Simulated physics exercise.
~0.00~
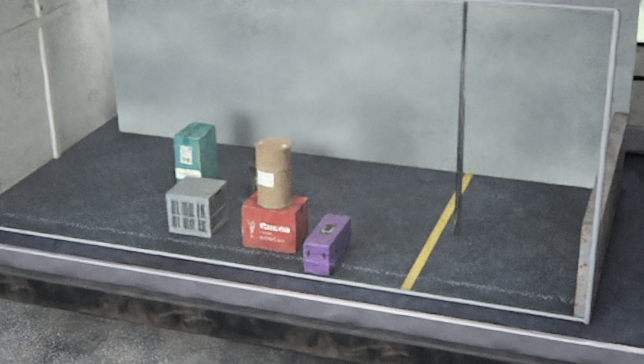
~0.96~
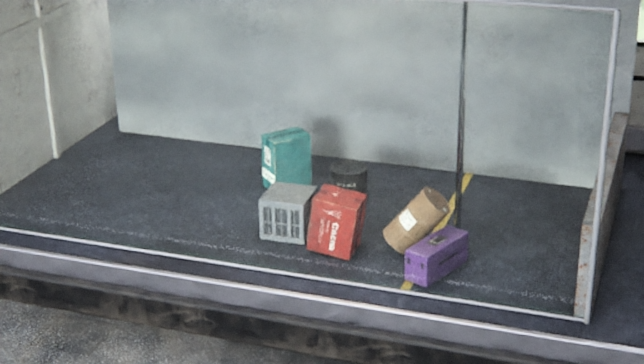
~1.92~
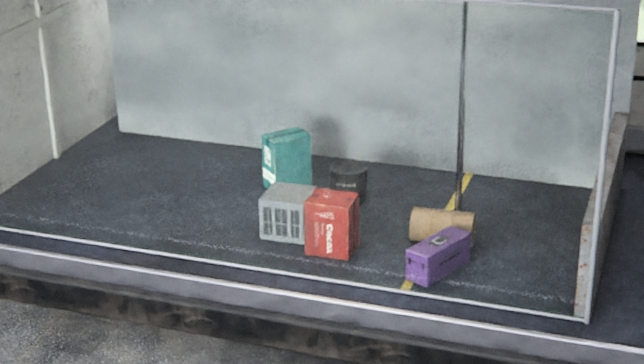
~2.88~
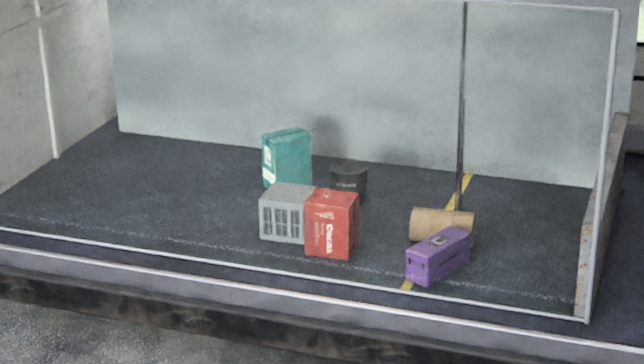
A dark open bay with pale grey walls, a thin upright pole and a yellow floor line toward the right is seen from slightly above. A teal pack stands behind a grey crate at left, beside a red carton with a brown drum on top and a purple toolbox to its right. The load shifts right, revealing a black bucket behind the carton. The red carton tilts, and the brown drum comes off it, leaning beside the toolbox. The drum ends on its side behind the purple toolbox, which rests beyond the line, while the carton settles upright, short of it with the others.
